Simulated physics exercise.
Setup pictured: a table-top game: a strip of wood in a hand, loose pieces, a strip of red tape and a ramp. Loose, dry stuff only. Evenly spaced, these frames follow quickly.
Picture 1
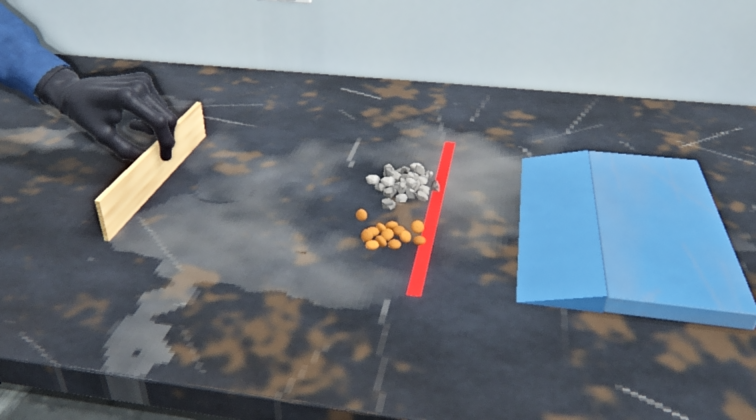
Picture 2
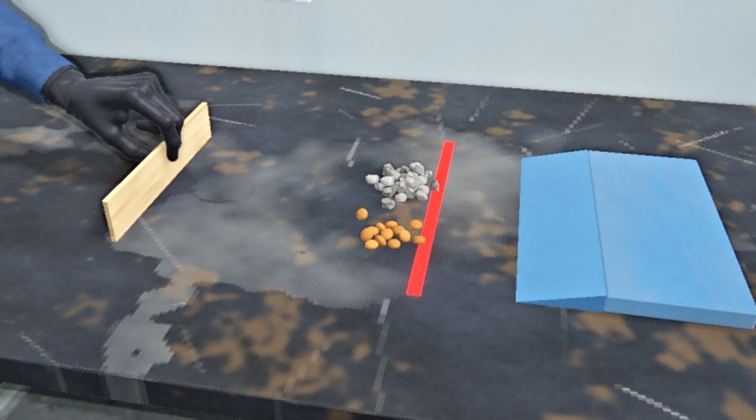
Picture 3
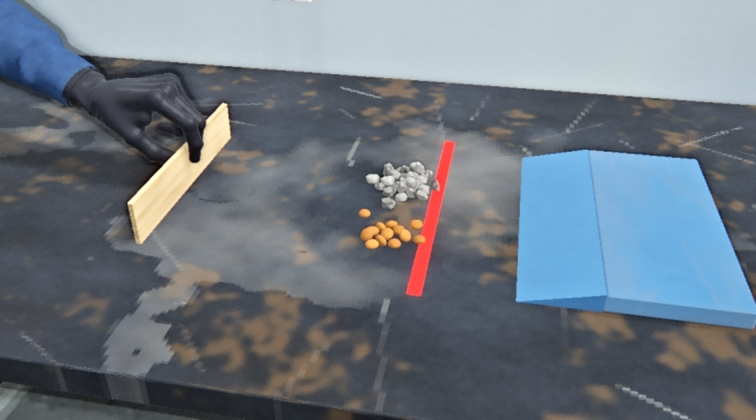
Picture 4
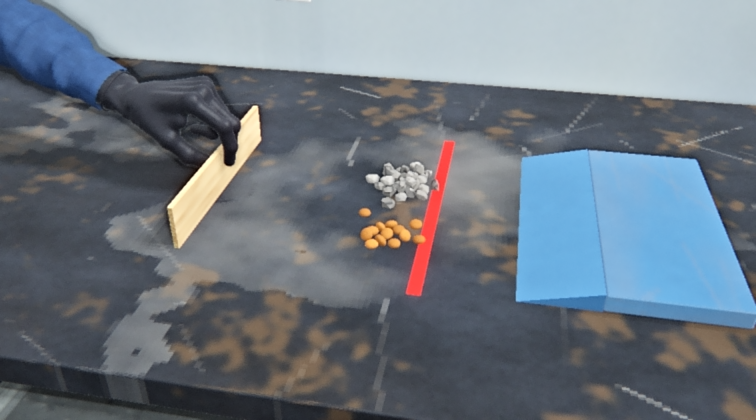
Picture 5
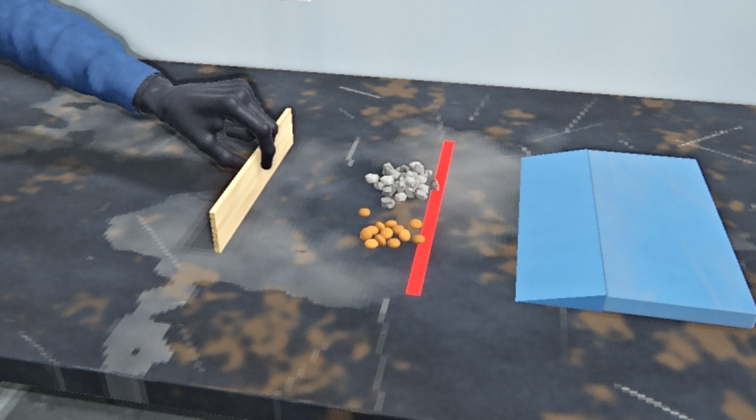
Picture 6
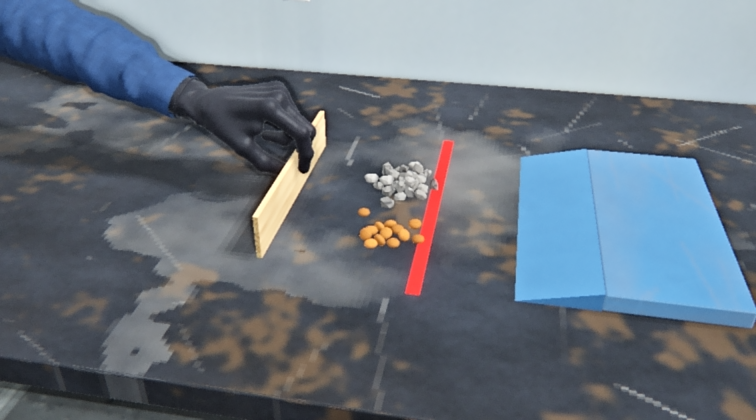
A black-gloved hand in a blue sleeve holds a pale strip of wood upright at the left of a dark, brown-blotched table, seen from above at an angle. Grey gravel bits lie beyond small orange-brown pieces near the middle, beside red tape, with a blue ramp at right. The hand barely moves at first, then slides the wood steadily rightward toward the still pieces, while the camera stays fixed.
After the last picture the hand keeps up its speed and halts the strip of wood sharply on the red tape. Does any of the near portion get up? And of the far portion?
The near portion will fail to get any pieces up. The far portion will fail to get any pieces up.
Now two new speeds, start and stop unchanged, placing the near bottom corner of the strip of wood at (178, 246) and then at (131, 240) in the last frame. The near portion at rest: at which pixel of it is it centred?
I'd put it around (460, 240) on the first run and around (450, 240) on the second.
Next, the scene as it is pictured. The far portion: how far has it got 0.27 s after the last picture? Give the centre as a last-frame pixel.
(481, 192) or so.
Then, 0.12 s later than the last frame, strip of wood still moving, near (374, 165); near portion every one short of the ramp; far portion every one short of the ramp.
Then, 0.27 s later than the last frame, strip of wood stopped at the red tape; near portion every one short of the ramp; far portion every one short of the ramp.
Then, 0.55 s later than the last frame, strip of wood stopped at the red tape; near portion about a tenth on the ramp, almost all short of the ramp; far portion about a tenth on the ramp, the larger part short of the ramp.
When it is over, strip of wood stopped at the red tape; near portion not one past the top, about a tenth on the ramp, almost all short of the ramp; far portion not one past the top, about a tenth on the ramp, the larger part short of the ramp.
